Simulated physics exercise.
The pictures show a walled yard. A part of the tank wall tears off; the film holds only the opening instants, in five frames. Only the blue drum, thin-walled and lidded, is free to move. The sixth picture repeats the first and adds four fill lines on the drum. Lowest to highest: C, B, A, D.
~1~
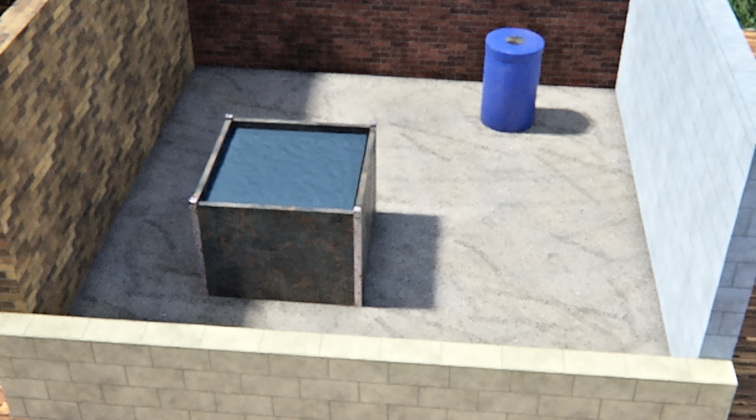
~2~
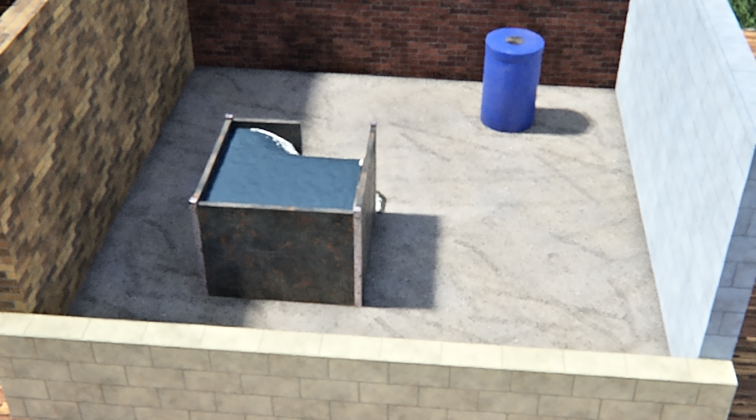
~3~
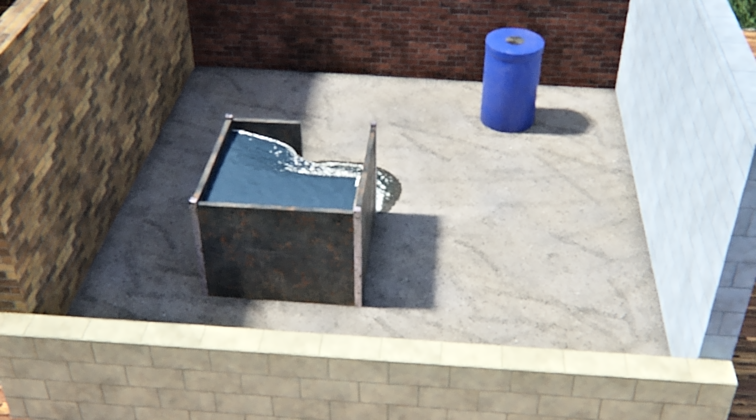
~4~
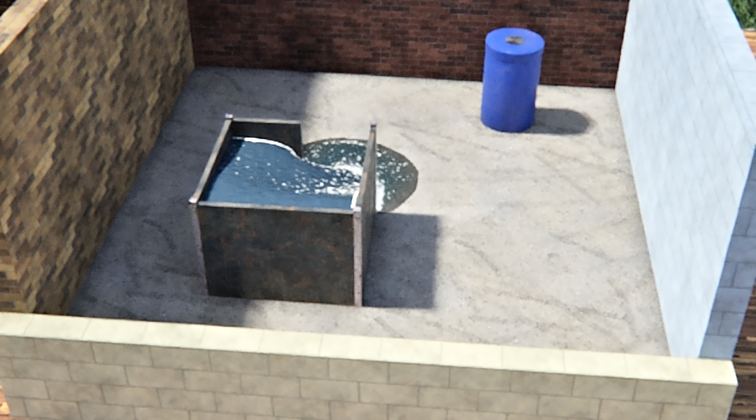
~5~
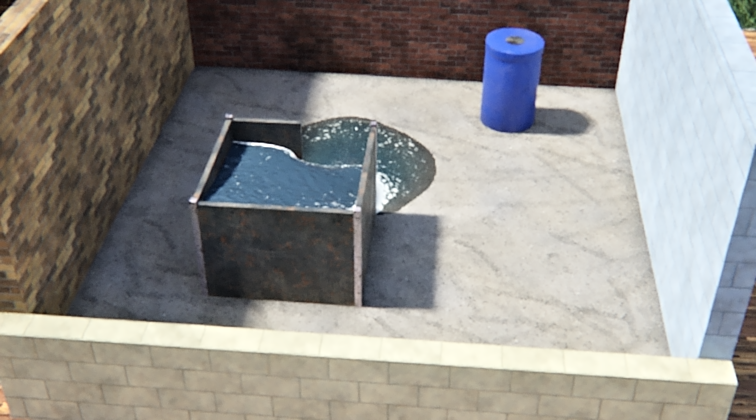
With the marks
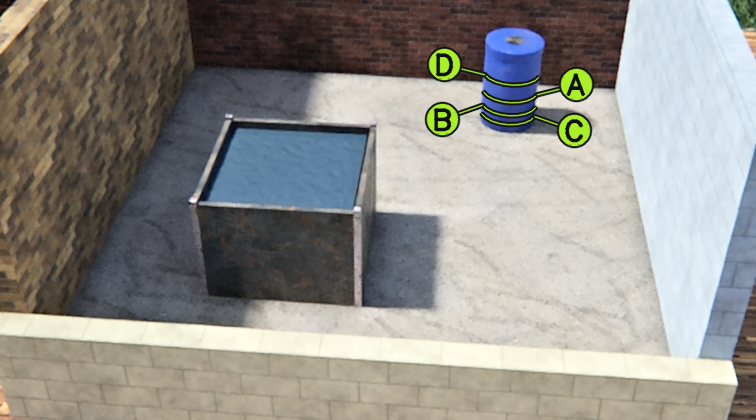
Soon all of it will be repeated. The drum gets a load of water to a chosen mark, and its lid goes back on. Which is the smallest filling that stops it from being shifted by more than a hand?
B will do.
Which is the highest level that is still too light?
C.
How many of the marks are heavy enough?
Three of the four.
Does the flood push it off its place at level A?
No.
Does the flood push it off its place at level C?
Yes, it does.
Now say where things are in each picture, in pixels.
The first frame shows lid of the blue drum at (514, 41); tank full, its middle at (289, 170).
In the second frame, water covers 1 % of the ground, mostly out of sight from here.
In the third frame, water covers 3 % of the ground, mostly out of sight from here.
In the fourth frame, 6 % of the ground under water, its edge towards the drum at (410, 170).
The fifth frame shows lid of the blue drum at (514, 41); 10 % of the ground under water, its edge towards the drum at (418, 149).
In lime, A at (510, 102); B at (509, 115); C at (508, 124); D at (512, 85); from the bottom up C, B, A, D.
With A, it does not move.
With B, it does not move.
With C, it is pushed about 3 times its own width away.
With D, it does not move.
